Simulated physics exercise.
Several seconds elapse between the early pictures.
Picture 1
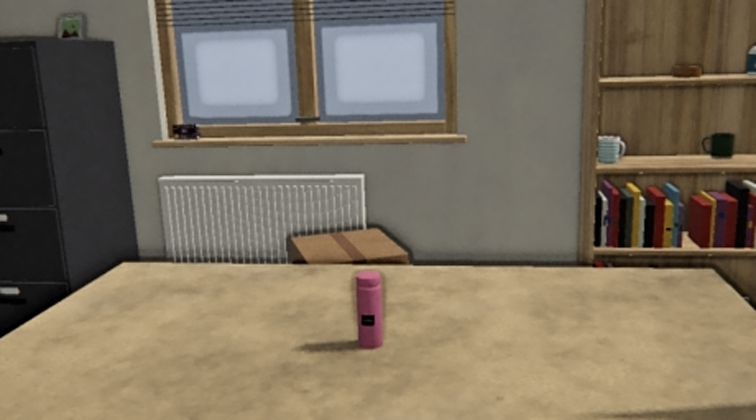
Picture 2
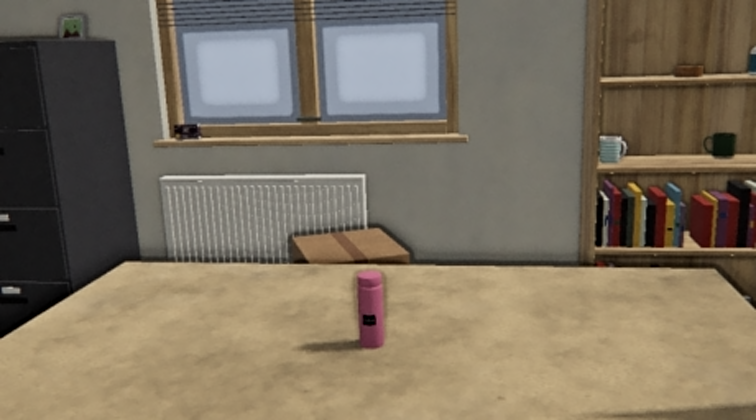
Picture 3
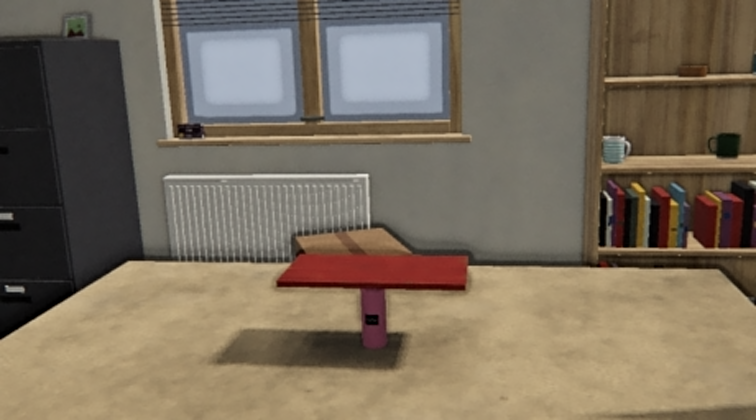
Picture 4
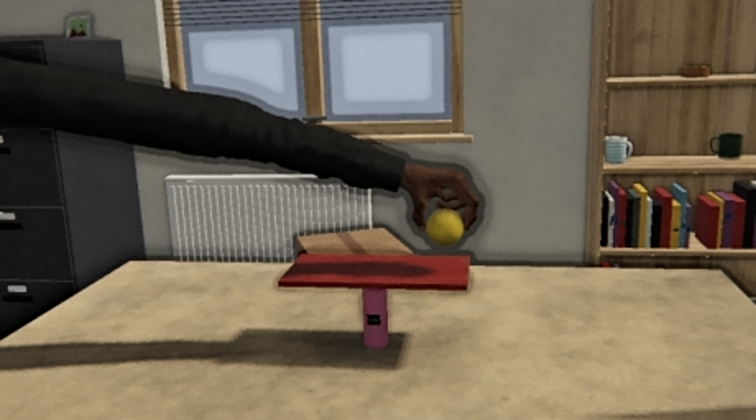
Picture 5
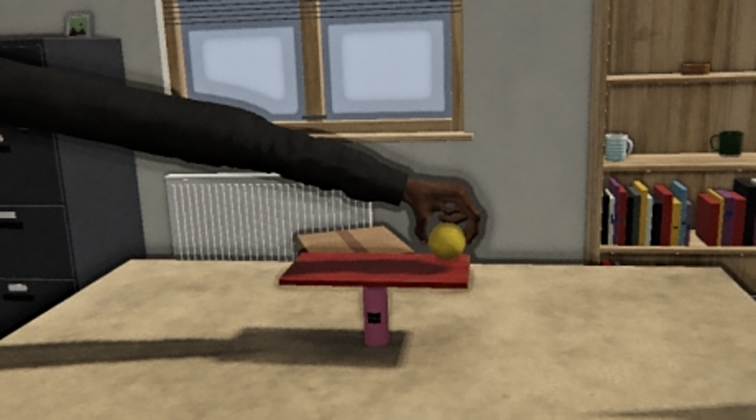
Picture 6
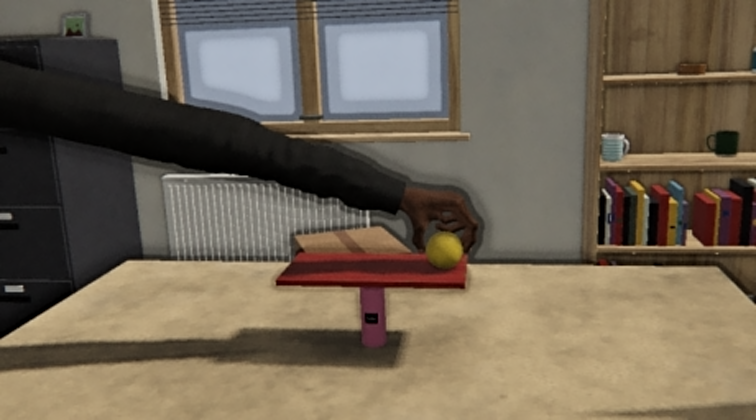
A pink bottle stands alone on a tan table in a room seen from the front, with a window, a white radiator, a dark cabinet at left and a wooden bookshelf at right behind it. A flat red board then appears balanced across the bottle's top. A dark-sleeved arm reaches in from the left and lowers a yellow lemon onto the board's right side, keeping its hand there, while the view shifts very slightly.
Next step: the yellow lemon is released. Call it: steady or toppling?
Toppling.
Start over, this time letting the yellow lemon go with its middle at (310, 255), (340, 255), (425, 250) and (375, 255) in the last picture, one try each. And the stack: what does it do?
The first time it collapses, the second time it stays standing, the third time it collapses, and the fourth time it stays standing.
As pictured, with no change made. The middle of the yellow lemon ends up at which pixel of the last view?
End position in the final view: Approximately (491, 330).
Then, 0.40 s later than the last frame, yellow lemon now fallen; red board tilted by 57°.
Then, 0.70 s later than the last frame, red board and pink shaker now fallen.
When it is over, fallen, red board, yellow lemon and pink shaker. End places, in pixels of the last picture, yellow lemon near (491, 330). The stack gives way.
